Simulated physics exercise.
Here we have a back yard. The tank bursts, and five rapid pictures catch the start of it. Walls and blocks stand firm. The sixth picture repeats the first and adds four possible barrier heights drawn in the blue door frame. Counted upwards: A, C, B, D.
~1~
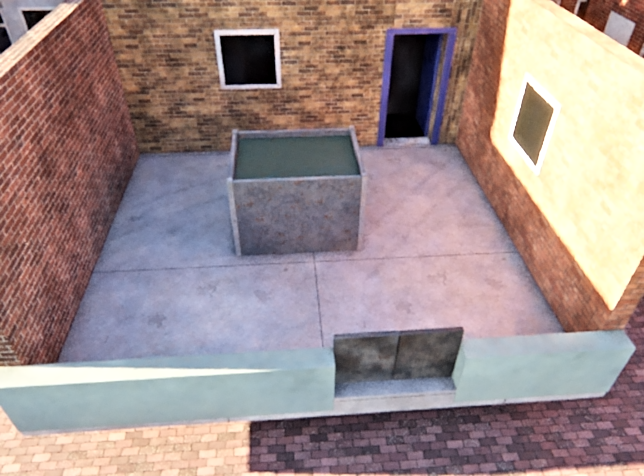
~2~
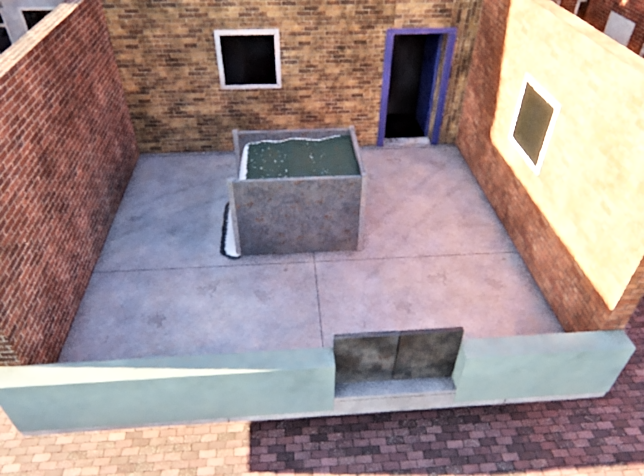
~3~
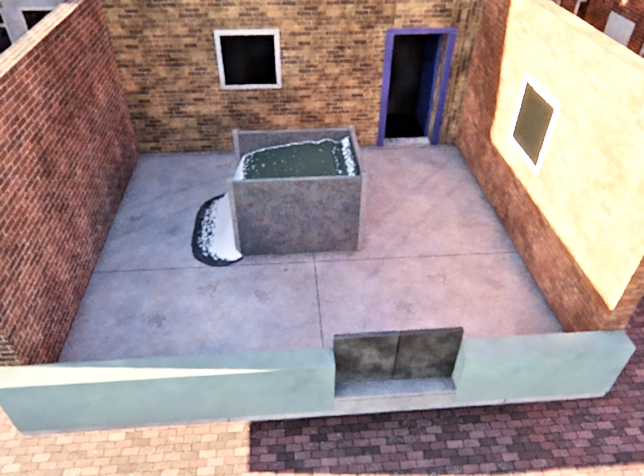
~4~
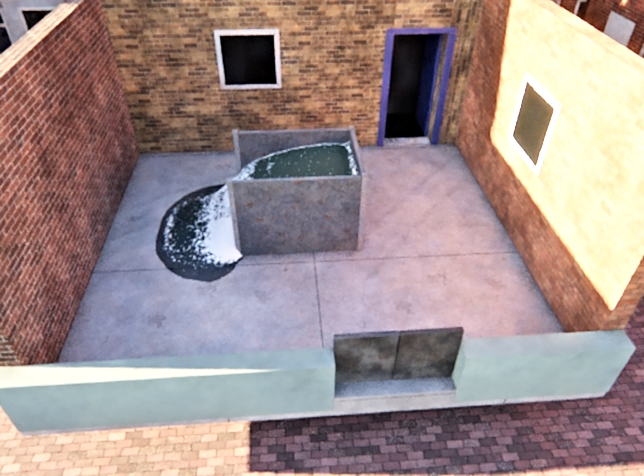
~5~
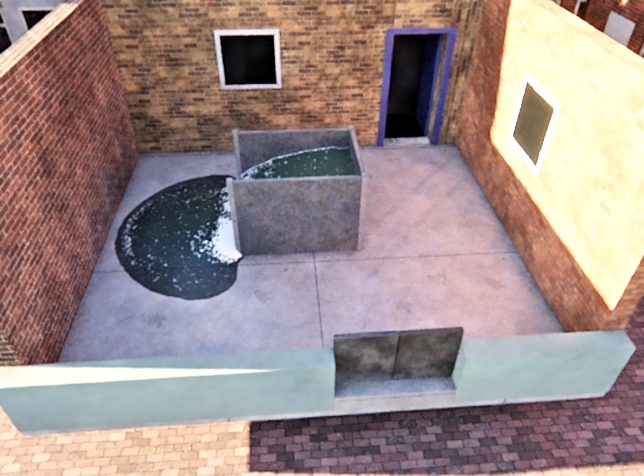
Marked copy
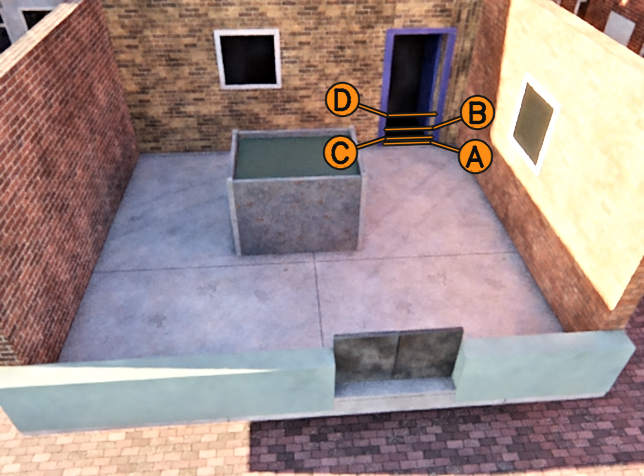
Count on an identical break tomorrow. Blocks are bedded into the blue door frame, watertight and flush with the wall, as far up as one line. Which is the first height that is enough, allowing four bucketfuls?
Height C.
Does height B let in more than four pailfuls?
No.
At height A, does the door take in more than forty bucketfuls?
No, it does not.
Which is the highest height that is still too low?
A.
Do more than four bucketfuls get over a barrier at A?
Yes, it does.
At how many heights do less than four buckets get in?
Three of the four.
On the marked copy, A at (407, 143); B at (409, 128); C at (408, 137); D at (411, 114); from the bottom up A, C, B, D.
With A, about 14 bucketfuls get in.
With B, nothing gets over.
With C, a splash gets over, under a bucket.
With D, nothing gets over.
